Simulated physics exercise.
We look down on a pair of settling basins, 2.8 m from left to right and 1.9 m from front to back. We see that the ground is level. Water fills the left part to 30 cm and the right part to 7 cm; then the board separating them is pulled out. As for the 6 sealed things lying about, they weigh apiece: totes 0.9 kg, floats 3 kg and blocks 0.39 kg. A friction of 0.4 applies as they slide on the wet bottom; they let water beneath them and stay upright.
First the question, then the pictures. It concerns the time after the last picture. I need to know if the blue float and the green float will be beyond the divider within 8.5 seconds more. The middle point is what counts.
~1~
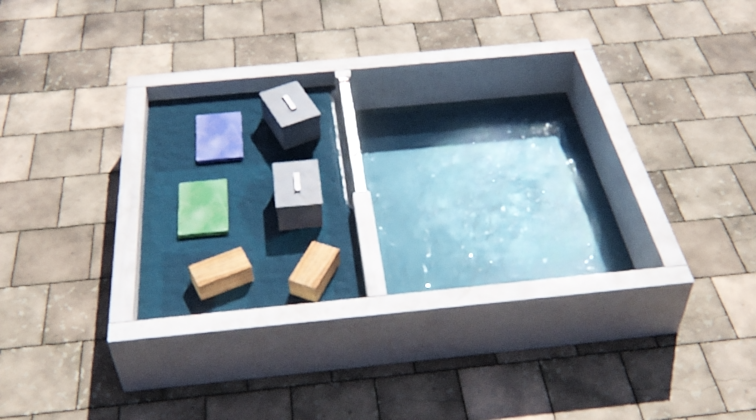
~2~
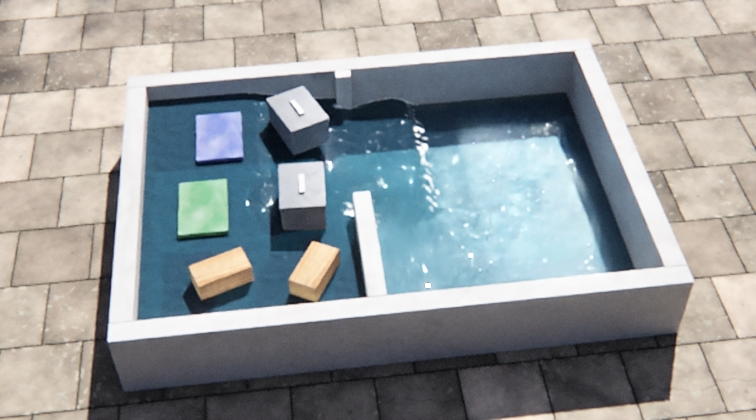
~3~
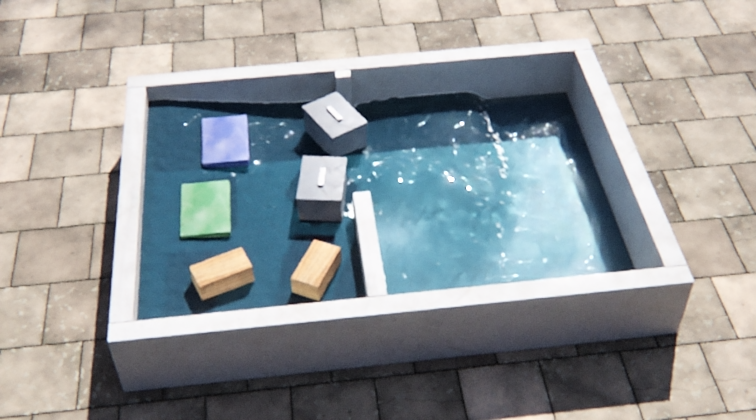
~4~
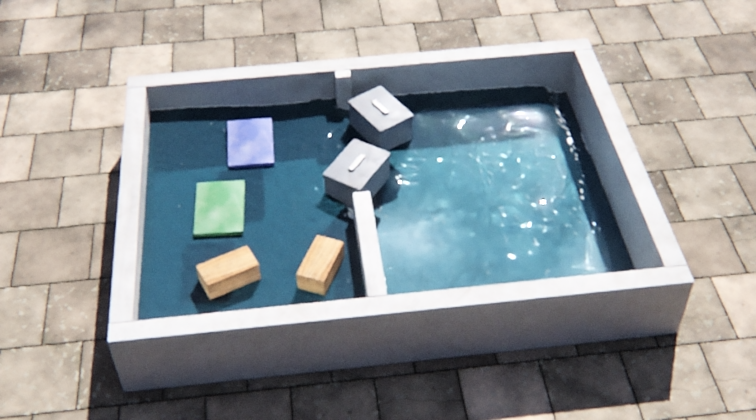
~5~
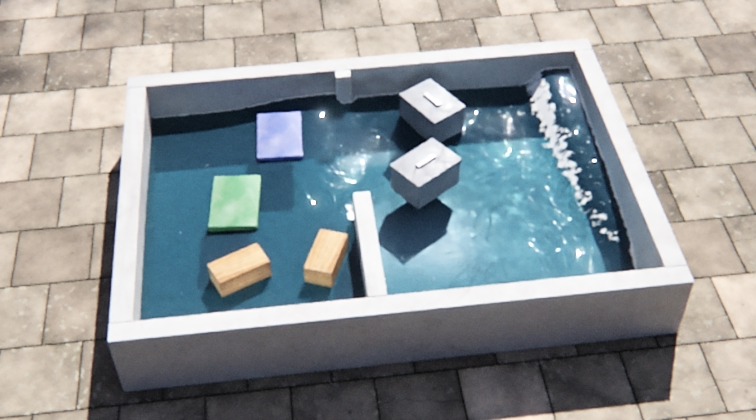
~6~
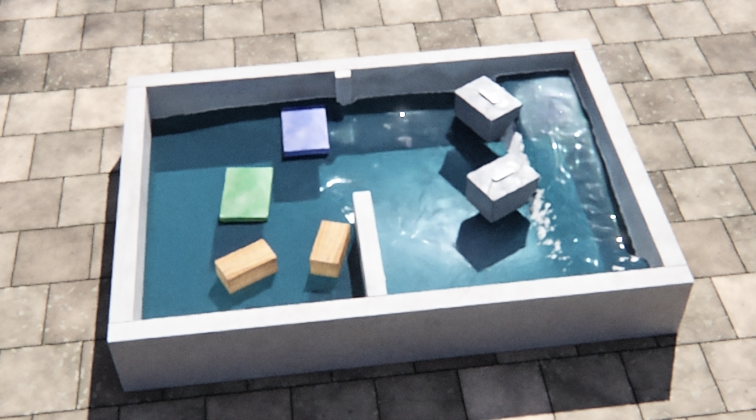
Log - blue float: Over; green float: Over.
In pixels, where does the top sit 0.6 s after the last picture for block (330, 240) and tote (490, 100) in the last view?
Around (334, 217) and (535, 104).
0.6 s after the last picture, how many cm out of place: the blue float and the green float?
About 100 cm and 50 cm, respectively.
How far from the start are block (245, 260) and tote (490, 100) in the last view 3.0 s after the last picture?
In turn: 20 cm, 200 cm.
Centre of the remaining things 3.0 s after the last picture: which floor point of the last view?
Roughly at (399, 215).
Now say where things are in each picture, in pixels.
The first frame shows the blue float at (219, 136) floats; the green float at (203, 207) floats; 30 cm deep round most things; 0 of 6 have shifted.
The second frame shows the blue float at (219, 136) floats; the green float at (203, 207), afloat; 30 cm deep round most things; 0 of 6 have shifted.
The third frame shows the blue float at (225, 139), afloat, 3 cm from its start; the green float at (205, 208) floats; 28 cm deep round most things; 2 of 6 have shifted.
The fourth frame shows the blue float at (250, 142), afloat, 19 cm from its start; the green float at (219, 207), afloat, 9 cm from its start; about 900 L in view; 5 of 6 have shifted.
The fifth frame shows the blue float at (279, 134) floats, 37 cm from its start; the green float at (235, 201), afloat, 20 cm from its start; 22 cm deep round most things; 6 of 6 have shifted.
The sixth frame shows the blue float at (305, 128) floats, 54 cm from its start; the green float at (247, 192) floats, 31 cm from its start; about 900 L in view; 6 of 6 have shifted.
Then, 0.6 s after the last picture the blue float is near (366, 123), 0.9 m from its start, afloat; the green float is near (265, 171), 0.5 m from its start, afloat; 3 of 6 are over the mark; 6 afloat.
Then, 3.0 s after the last picture the blue float is near (545, 173), 2.0 m from its start, afloat; the green float is near (267, 196), 0.4 m from its start, afloat; 3 of 6 are over the mark; 6 afloat.
Then, 5.5 s after the last picture the blue float is near (481, 210), 1.7 m from its start, afloat; the green float is near (366, 161), 1.1 m from its start, afloat; 4 of 6 are over the mark; 6 afloat.
Then, 8.5 s after the last picture the blue float is near (410, 140), 1.2 m from its start, afloat; the green float is near (532, 135), 2.1 m from its start, afloat; 4 of 6 are over the mark; 6 afloat.
